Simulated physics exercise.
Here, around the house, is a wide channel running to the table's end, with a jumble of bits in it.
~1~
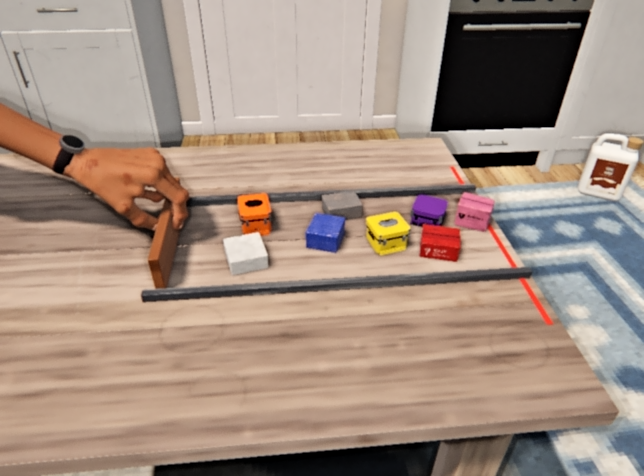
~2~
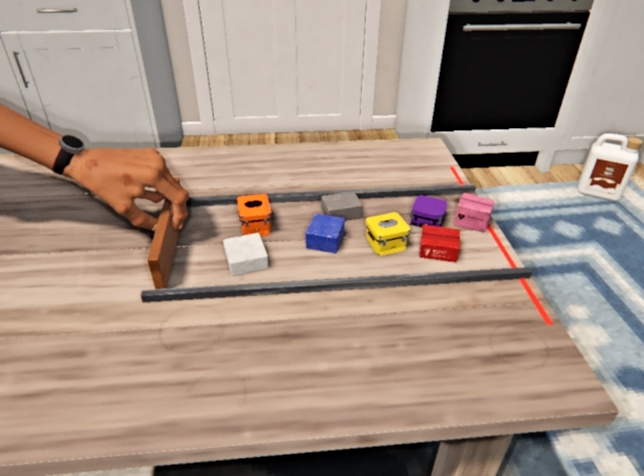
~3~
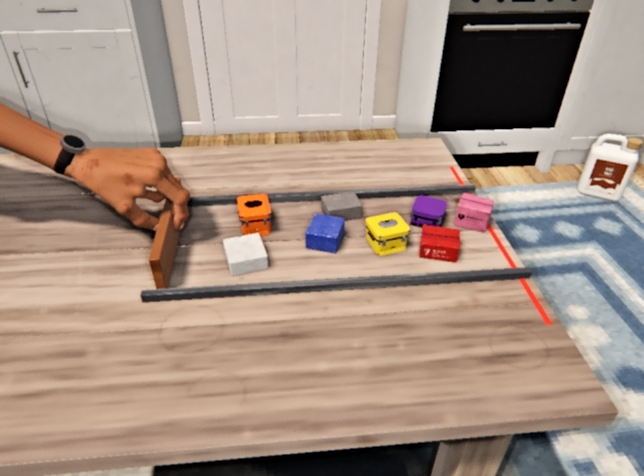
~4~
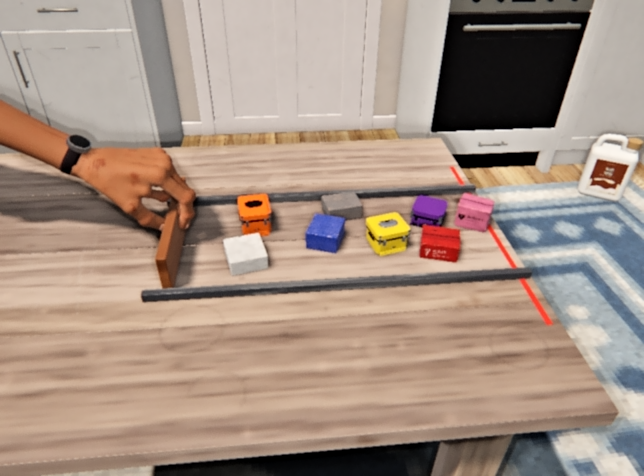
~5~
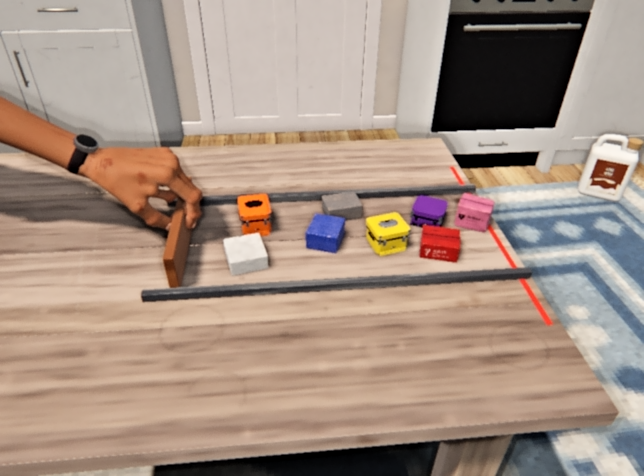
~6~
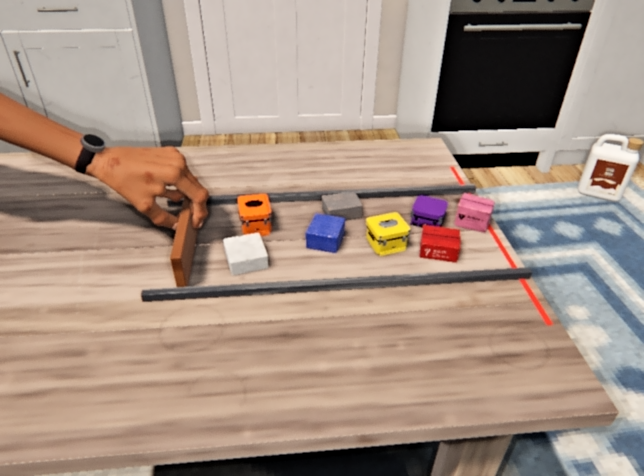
A hand wearing a dark watch grips a brown board at the left of a wooden table, seen from above in a kitchen with a blue patterned rug. Between two dark rails sit orange, white, grey, blue, yellow, purple, red and pink boxes, with a red line crossing near the right edge. The board stays still at first, then slides slightly right; the boxes and camera stay still.
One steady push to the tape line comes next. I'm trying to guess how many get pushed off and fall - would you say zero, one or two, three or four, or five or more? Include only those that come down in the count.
At least five come down.
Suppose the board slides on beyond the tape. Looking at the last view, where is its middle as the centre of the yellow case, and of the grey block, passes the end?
The middle is at (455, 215) when it's the yellow case, and at (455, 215) when it's the grey block.
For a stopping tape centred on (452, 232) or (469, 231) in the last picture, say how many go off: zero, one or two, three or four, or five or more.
The falls would be either three or four; more than four.
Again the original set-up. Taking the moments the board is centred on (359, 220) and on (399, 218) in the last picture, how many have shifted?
Moved so far: 7, later 8.
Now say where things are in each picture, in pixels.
Pink box (475, 212); purple case (429, 213); red box (440, 243); board (169, 230); tape (491, 229), in the first picture.
Purple case (429, 213); yellow case (387, 234), in the second picture.
Red box (439, 244); orange case (254, 215), in the third picture.
Pink box (474, 213); grey block (342, 207), in the fourth picture.
Purple case (429, 214); blue block (326, 233), in the fifth picture.
Pink box (475, 213); purple case (429, 214); red box (440, 244); board (188, 229); tape (491, 229), in the sixth picture.
Soon after, none off yet; pink box at rest near (475, 213); purple case at rest near (429, 214); red box at rest near (440, 244).
Then, none off yet; pink box at rest near (475, 213); purple case moved a little near (438, 212); red box moved about its own width near (484, 250).
Further on, three off so far; pink box on the floor near (454, 416); purple case on its side near (505, 242); red box falling near (510, 405).
At rest, the number that fall off is five or more; fallen, white block, orange case, blue block, grey block, yellow case, red box, purple case and pink box.
